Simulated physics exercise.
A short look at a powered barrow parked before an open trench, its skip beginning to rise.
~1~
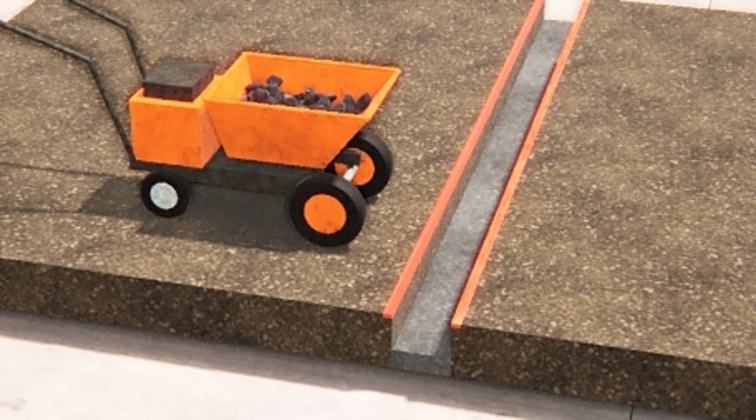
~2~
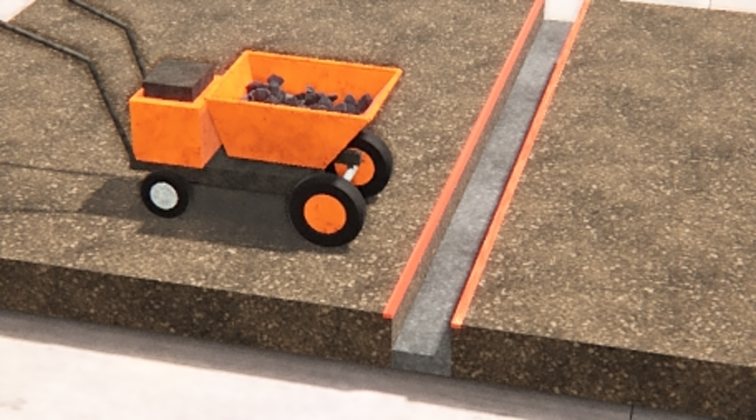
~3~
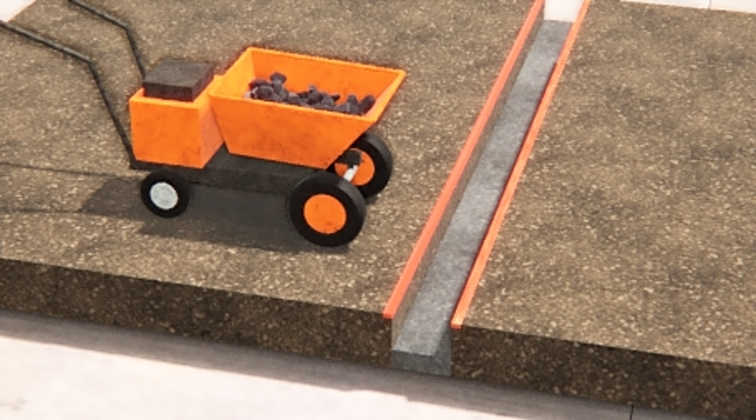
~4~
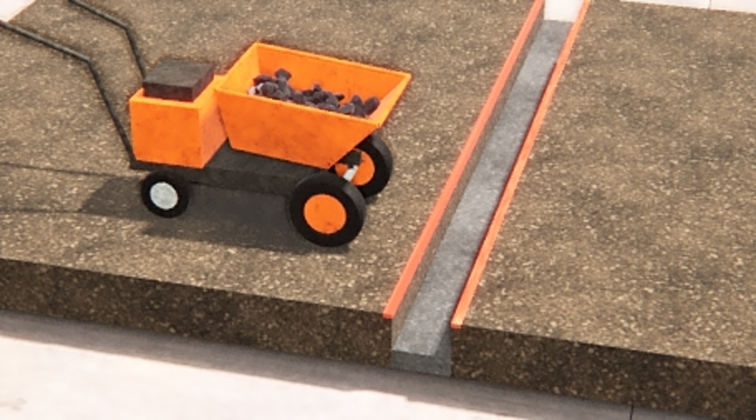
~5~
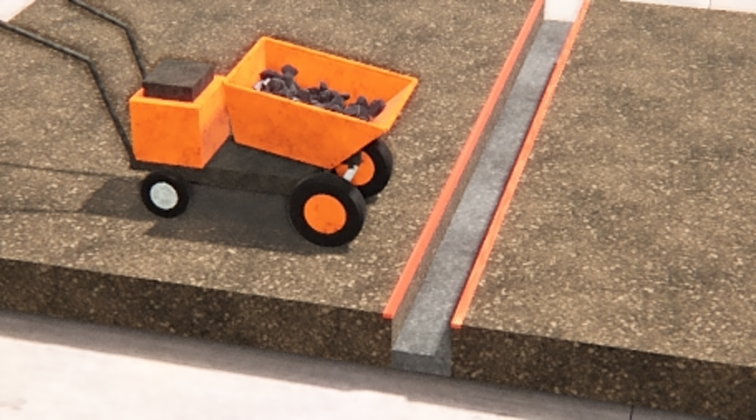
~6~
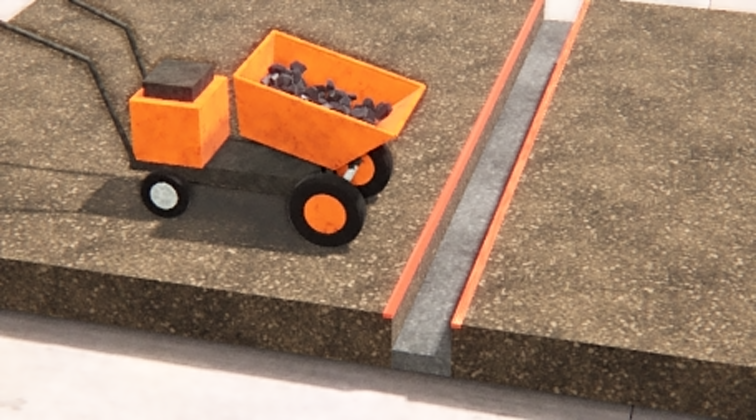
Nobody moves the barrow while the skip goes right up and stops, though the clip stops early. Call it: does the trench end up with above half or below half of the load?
It ends up with above half.
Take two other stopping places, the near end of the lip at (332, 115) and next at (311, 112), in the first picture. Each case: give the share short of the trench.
First spot: 10 %, second spot: 20 %.
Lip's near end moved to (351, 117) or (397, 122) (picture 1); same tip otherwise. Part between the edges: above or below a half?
Note: Stop one, a majority share; stop two, a minority share.
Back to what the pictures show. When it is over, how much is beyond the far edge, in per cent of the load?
About 20 per cent.
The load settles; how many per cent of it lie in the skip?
Some 0 per cent.
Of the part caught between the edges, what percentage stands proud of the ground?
Estimate: Near 5 per cent.
Just after the last frame, skip tipped steeply; every one in the skip.
A moment on, skip tipped right over; almost all in the skip; about a tenth in or heaped over the trench; just a few beyond it; just a few falling.
Further on, skip tipped right over; about a tenth in the skip; roughly two thirds in or heaped over the trench; roughly a quarter beyond it.
When it is over, skip tipped right over; the larger part in or heaped over the trench; roughly a quarter beyond it.
